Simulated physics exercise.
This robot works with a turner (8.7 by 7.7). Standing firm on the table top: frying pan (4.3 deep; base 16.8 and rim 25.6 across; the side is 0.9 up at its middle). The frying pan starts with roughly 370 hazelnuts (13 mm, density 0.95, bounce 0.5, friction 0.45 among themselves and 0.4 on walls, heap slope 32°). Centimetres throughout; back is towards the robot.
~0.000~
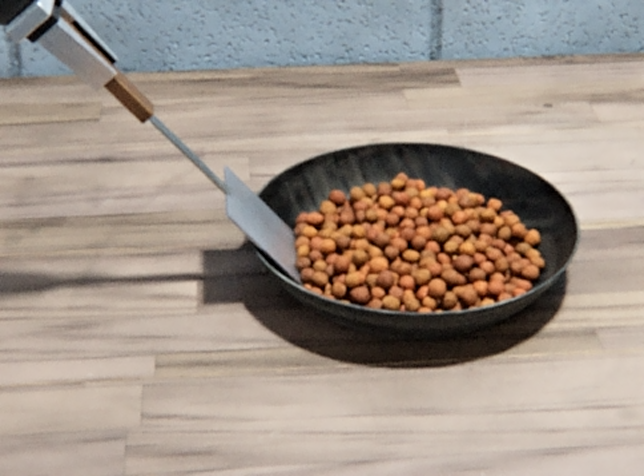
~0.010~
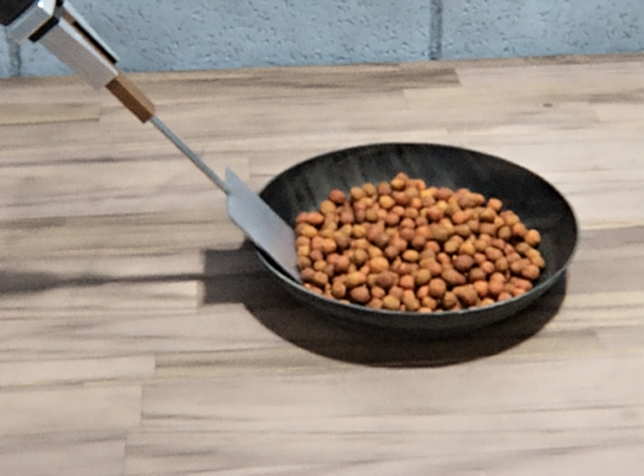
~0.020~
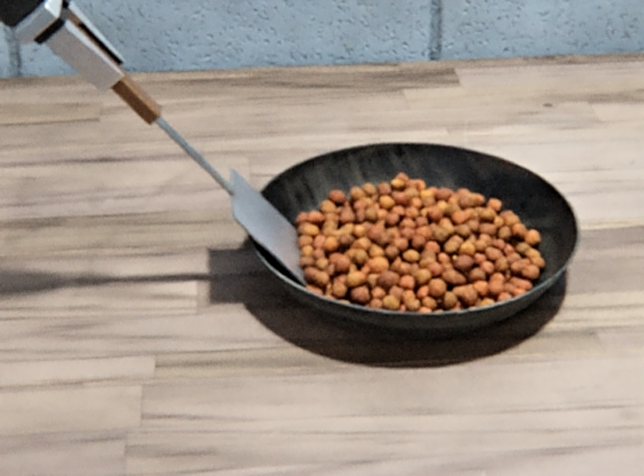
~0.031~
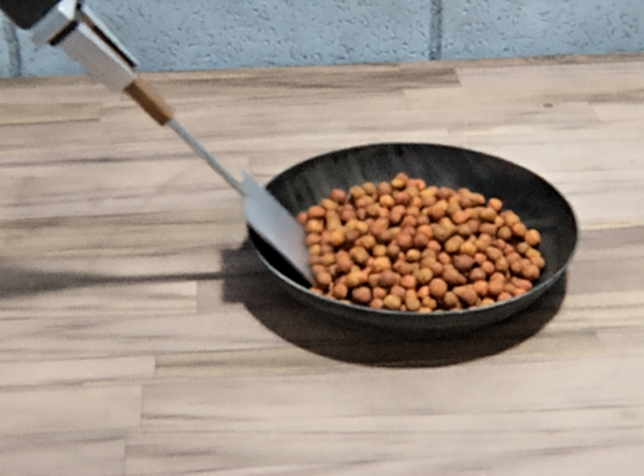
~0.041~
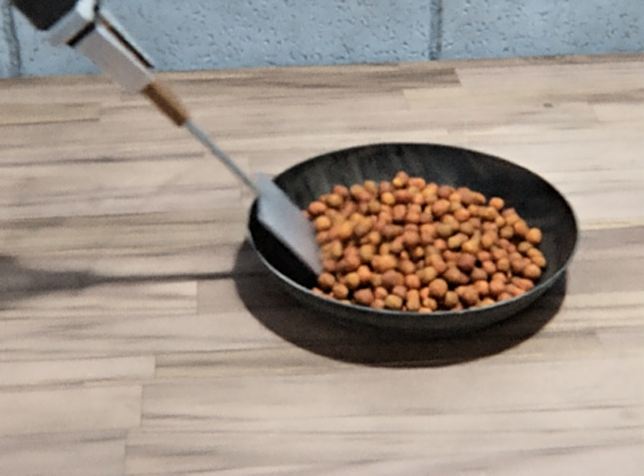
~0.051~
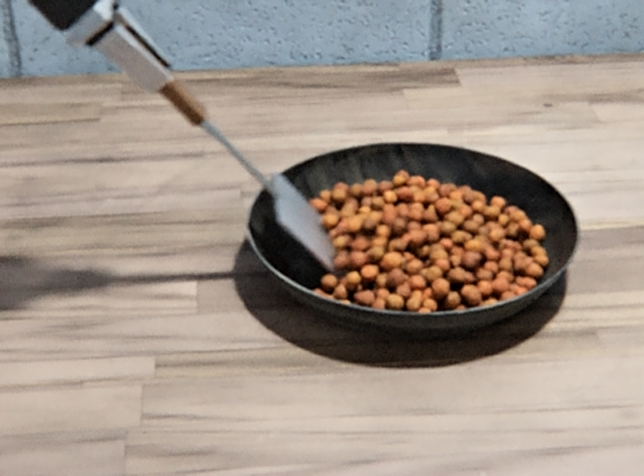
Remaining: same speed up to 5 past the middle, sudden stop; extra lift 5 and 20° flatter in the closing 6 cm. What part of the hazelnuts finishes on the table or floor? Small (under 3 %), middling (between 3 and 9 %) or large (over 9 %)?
A large share, over 9 %, ends on the table or floor.
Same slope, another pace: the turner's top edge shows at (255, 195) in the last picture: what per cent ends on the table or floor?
About 5 per cent.
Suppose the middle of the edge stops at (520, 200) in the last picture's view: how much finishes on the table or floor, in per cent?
Some 20 per cent.
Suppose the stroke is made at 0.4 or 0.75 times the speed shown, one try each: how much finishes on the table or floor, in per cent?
About 0 and 10 per cent.
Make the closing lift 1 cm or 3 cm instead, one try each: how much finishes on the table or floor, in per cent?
Some 5 and 10 per cent.
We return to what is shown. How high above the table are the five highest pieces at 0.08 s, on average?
About 5 cm.
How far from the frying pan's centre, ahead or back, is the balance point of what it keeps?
About 3.5 cm ahead.
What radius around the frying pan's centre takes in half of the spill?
Some 62 cm.
By 0.08 s, sloping 51°, highest piece 6 above the table; 370 in the frying pan.
By 0.10 s, sloping 44°, highest piece 7 above the table; 370 in the frying pan.
By 0.31 s, sloping 31°, highest piece 9 above the table; 326 in the frying pan, 34 on the table or floor, 10 on the blade or in flight.
By 1.36 s, sloping 31°, highest piece 4 above the table; 326 in the frying pan, 44 on the table or floor.
Final count, 326 in the frying pan, 44 on the table or floor. That is 12 % on the table or floor.
